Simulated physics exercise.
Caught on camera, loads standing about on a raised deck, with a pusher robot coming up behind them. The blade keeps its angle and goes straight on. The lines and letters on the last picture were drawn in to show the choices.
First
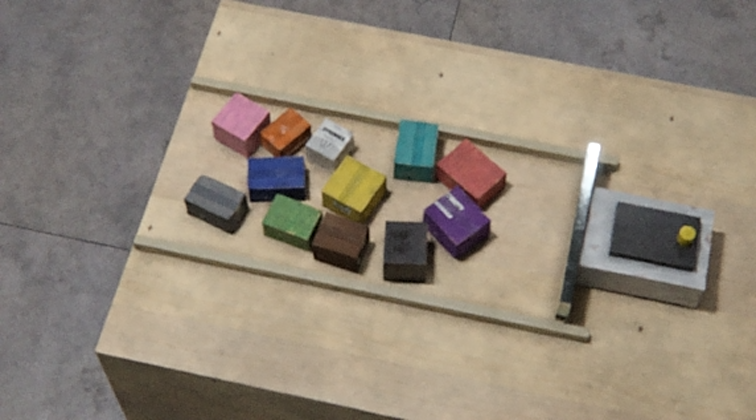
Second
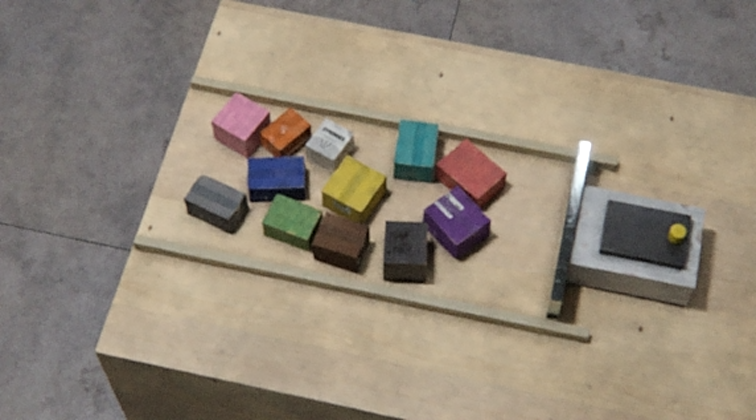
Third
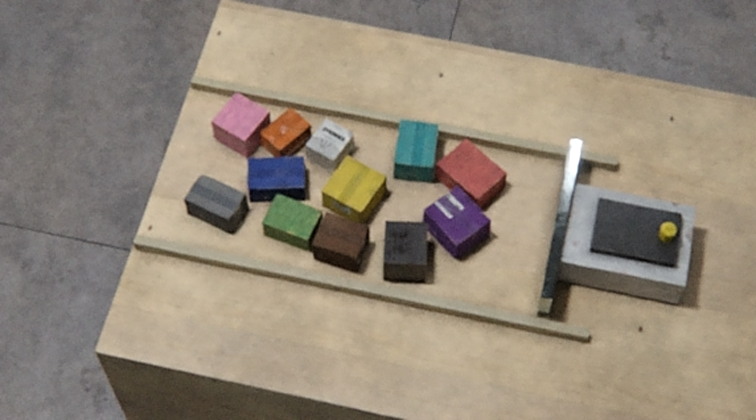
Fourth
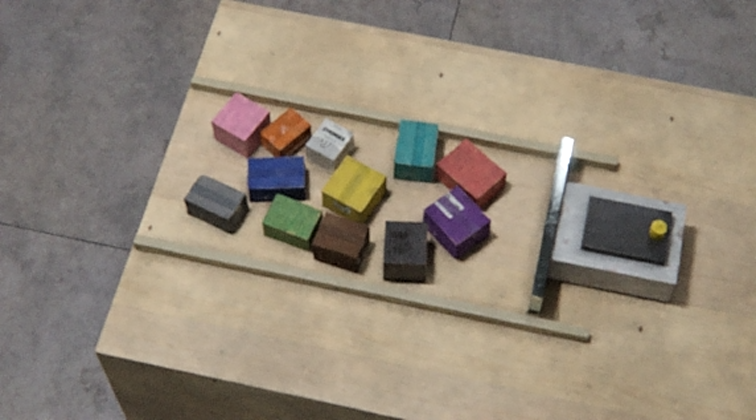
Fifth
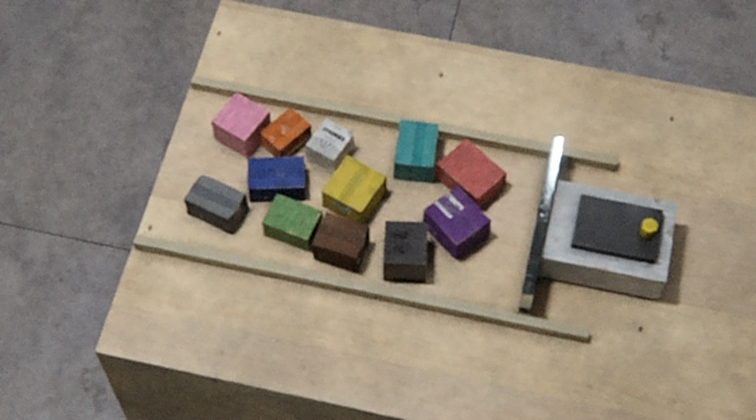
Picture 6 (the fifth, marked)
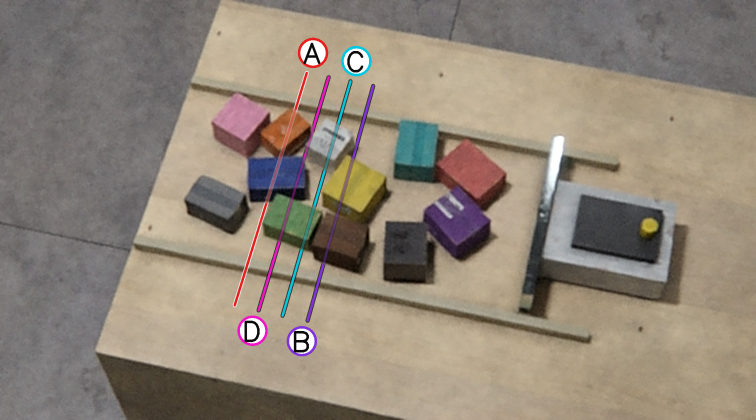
A pale, boxy machine with a dark top and a wide upright blade starts at the right of a wooden deck and slides slowly left between two rails. The gap to the scattered colourful blocks narrows a little, while the blocks themselves stay still and untouched throughout.
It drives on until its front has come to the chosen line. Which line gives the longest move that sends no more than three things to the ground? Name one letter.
No fourth one falls up to D.
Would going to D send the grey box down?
By then, yes.
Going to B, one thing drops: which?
The pink crate.
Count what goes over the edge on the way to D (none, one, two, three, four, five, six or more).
In all, three.
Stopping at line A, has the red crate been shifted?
By then, yes.
On the marked copy, A at (272, 184); B at (342, 198); C at (318, 193); D at (295, 188).
With D. Early on, robot (520, 209); black crate (393, 256); turquoise box (382, 145).
Further on, robot (431, 191); pink crate (194, 112); grey box (187, 196).
At the end, robot (363, 177); pink crate over the edge; grey box over the edge; three fallen.
As for the rest, A drops six; B is within the limit but short; C is within the limit but short.
